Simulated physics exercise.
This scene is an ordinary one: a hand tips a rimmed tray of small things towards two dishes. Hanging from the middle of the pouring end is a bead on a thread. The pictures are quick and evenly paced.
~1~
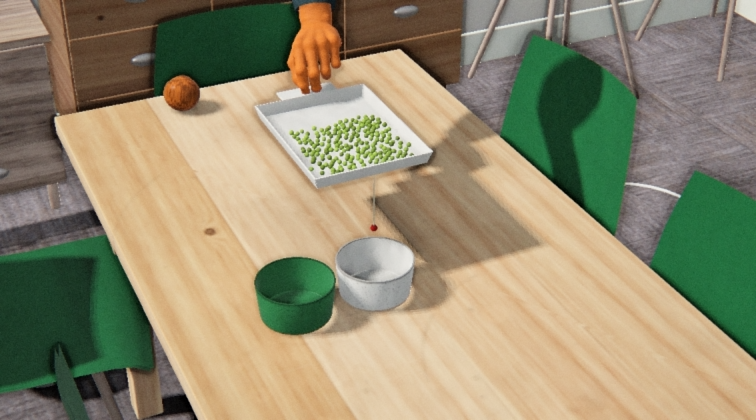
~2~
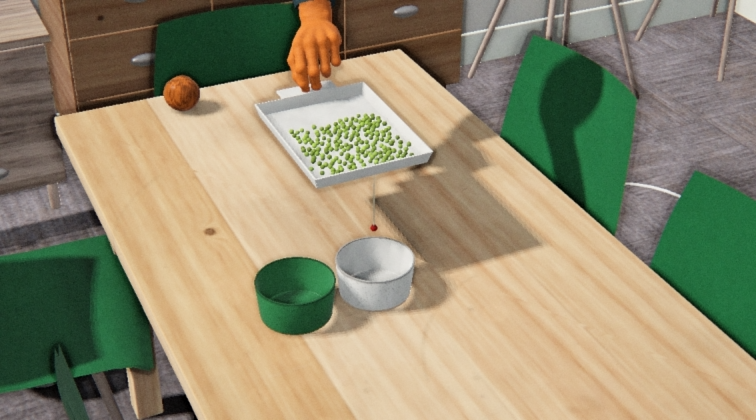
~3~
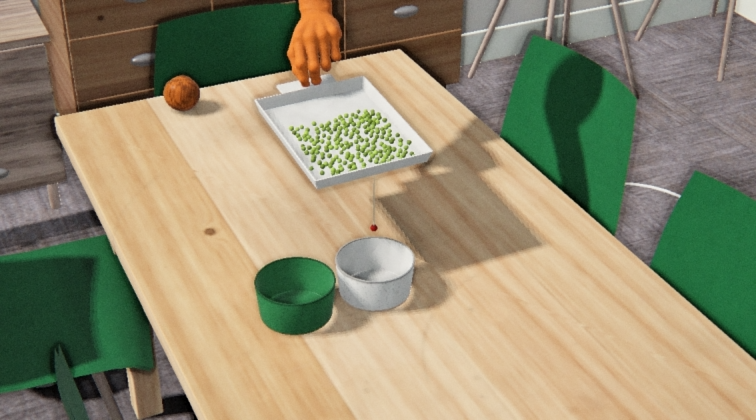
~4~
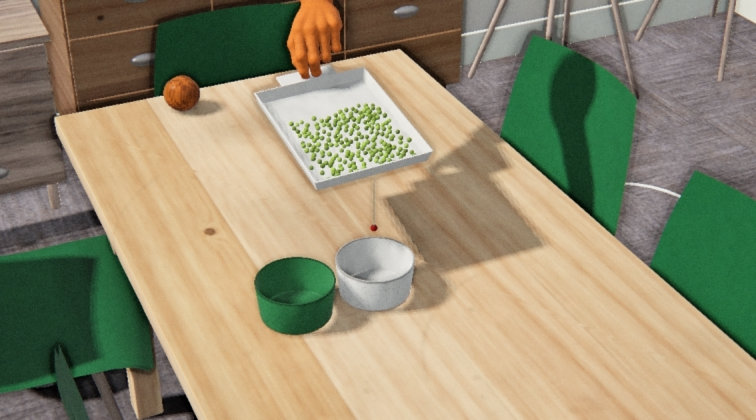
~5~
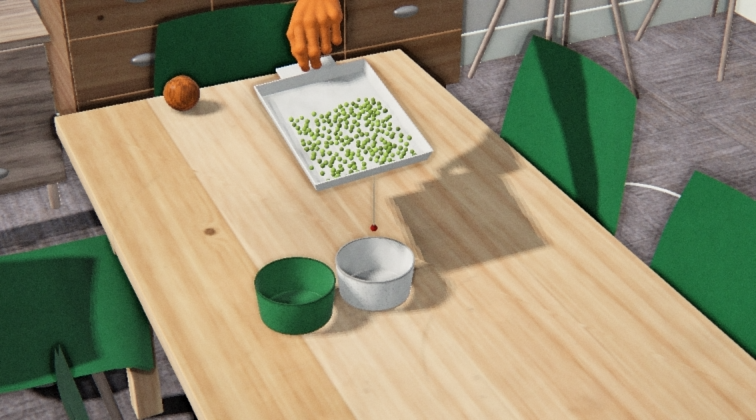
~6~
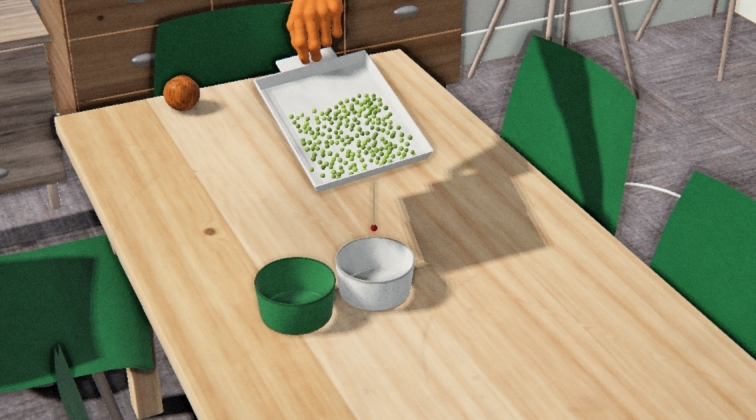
On a wooden table, an orange hand gradually tilting a white tray of small green peas above green and white dishes.
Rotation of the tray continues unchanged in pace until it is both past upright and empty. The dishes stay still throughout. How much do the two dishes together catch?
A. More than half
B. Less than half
A, more than half.
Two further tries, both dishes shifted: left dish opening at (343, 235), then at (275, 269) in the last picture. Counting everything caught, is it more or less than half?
Result - try one, below the halfway mark; try two, past the halfway mark.
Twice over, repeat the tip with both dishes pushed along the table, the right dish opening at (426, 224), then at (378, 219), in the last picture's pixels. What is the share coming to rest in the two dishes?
That makes 60 per cent, followed by 10 per cent.
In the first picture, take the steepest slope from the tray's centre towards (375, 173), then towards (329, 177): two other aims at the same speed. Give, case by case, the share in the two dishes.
So it's 60 percent with the first slope and 20 percent with the other.
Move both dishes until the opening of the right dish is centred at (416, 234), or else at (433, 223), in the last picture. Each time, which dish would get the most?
For the first placement, the left-side one; for the second placement, the left-side one.
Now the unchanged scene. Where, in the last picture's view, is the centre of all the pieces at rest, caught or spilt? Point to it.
Roughly at (358, 291), give or take.
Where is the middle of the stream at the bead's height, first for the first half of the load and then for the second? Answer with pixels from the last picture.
Starting near (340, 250), moving on to near (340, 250).
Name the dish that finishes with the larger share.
The fuller one is the right side.
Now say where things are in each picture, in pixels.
In the first picture, corners of the pouring end (317, 176) and (427, 151), level; middle of the load (356, 144), dried peas; left dish (311, 316); right dish (392, 293); bead on its thread (374, 228).
In the second picture, corners of the pouring end (317, 177) and (427, 150), level; middle of the load (356, 144).
In the third picture, corners of the pouring end (317, 178) and (427, 150), tipped barely, lowest at the left corner; middle of the load (356, 142).
In the fourth picture, corners of the pouring end (317, 179) and (428, 150), tipped a little, lowest at the left corner; middle of the load (356, 139).
In the fifth picture, corners of the pouring end (317, 181) and (428, 149), tipped a little, lowest at the left corner; middle of the load (357, 136).
In the sixth picture, corners of the pouring end (318, 182) and (428, 149), tipped clearly, lowest at the left corner; middle of the load (357, 136), roughly a quarter on the move; left dish (311, 316); right dish (392, 293).
Just after the last frame, tray tipped steeply; almost all on the tray; just a few in the air.
A moment on, tray tipped right over; about a tenth on the tray; about a tenth in the left dish; roughly half in the right dish; about a tenth outside both; roughly a quarter in the air.
Further on, tray tipped past a quarter turn; about a tenth in the left dish; roughly two thirds in the right dish; roughly a quarter outside both.
When it is over, tray tipped past a quarter turn; about a tenth in the left dish; roughly two thirds in the right dish; roughly a quarter outside both.
